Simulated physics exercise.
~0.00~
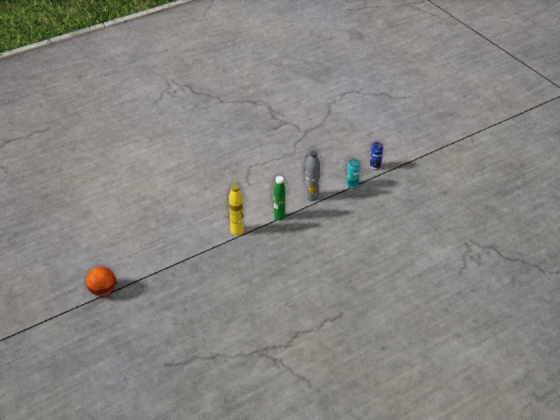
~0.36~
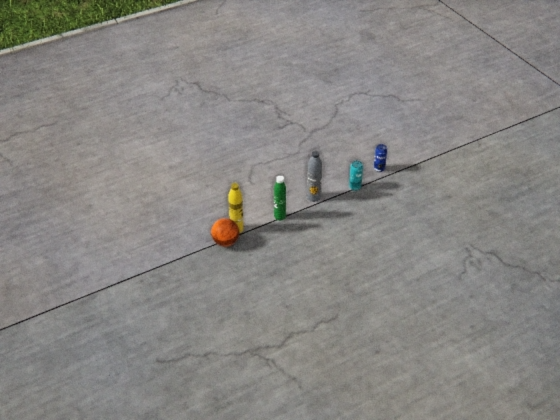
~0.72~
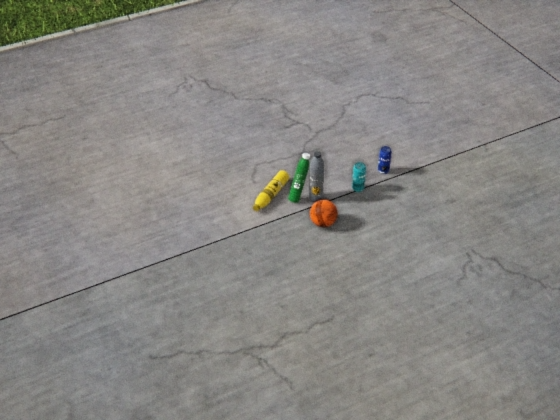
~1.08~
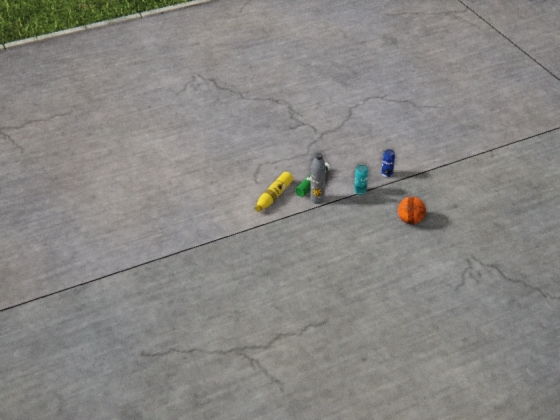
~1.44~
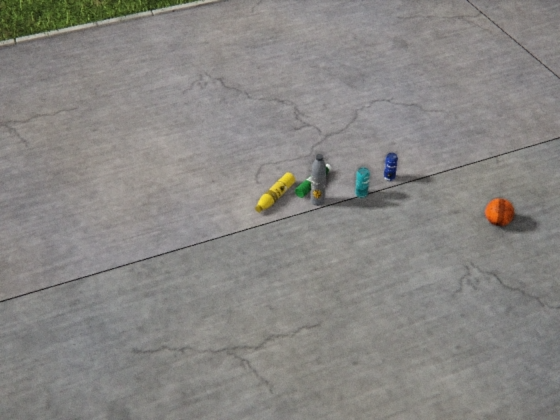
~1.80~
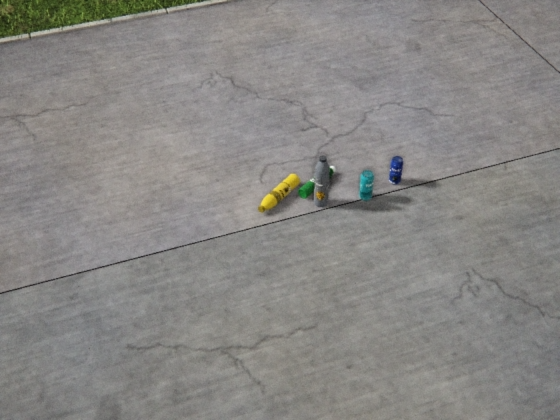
On a grey concrete floor with cracks and dark seams, seen from above with grass at the upper left, five items stand in a slanting row. From left to right they are a yellow bottle, a green bottle, a grey bottle, a turquoise can and a blue can. An orange ball rolls in from the left and knocks the yellow bottle over. The green bottle tilts, then falls beside the grey bottle as the ball rolls on rightward and out of view. The yellow and green bottles end lying down, while the other three remain standing.
